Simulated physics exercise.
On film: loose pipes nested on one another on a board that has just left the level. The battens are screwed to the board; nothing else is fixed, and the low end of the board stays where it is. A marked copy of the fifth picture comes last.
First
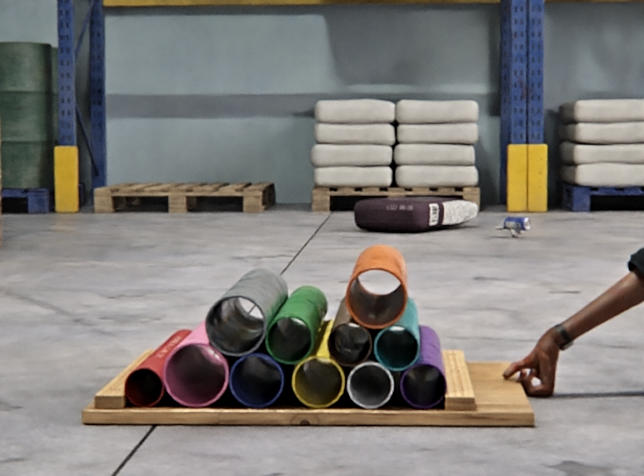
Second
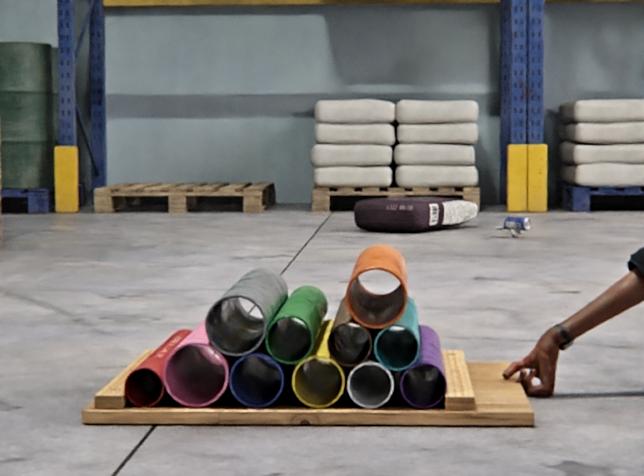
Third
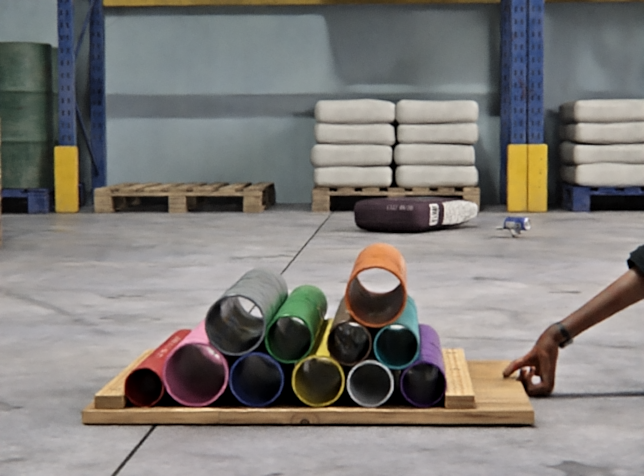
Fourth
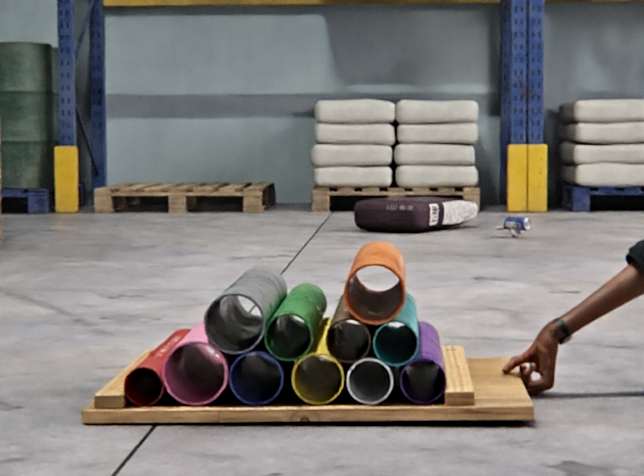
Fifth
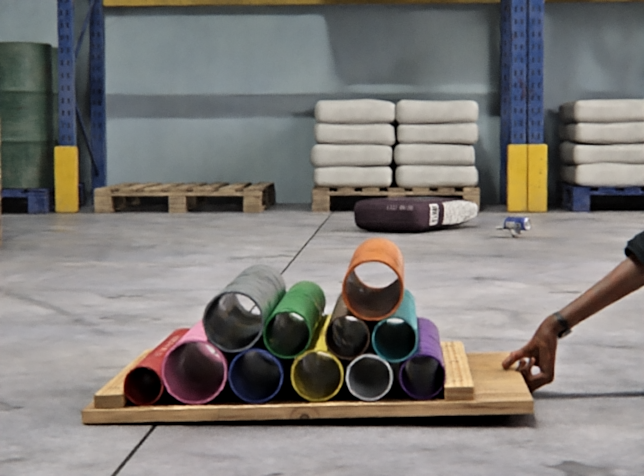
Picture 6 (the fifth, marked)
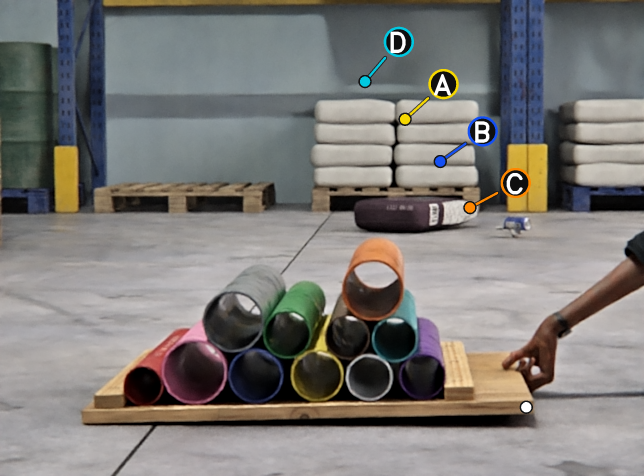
A hand slowly lifts the right end of a board holding stacked, colourful pipes.
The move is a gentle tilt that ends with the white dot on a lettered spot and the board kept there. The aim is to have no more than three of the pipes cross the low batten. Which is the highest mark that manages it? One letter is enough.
Stop at C.
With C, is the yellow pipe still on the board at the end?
Yes, with C.
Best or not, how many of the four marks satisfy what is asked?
The number is one.
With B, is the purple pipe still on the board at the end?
The purple pipe: Yes.
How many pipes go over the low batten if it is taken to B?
At B the number is five.
On the copy, A at (405, 119); B at (440, 162); C at (470, 208); D at (365, 82); the white dot at (526, 407).
On C. First, board at 17°.
Then, board at 28°.
Finally, board at 28°, none over the low batten.
By contrast, A five over the low batten; B five over the low batten; D five over the low batten.
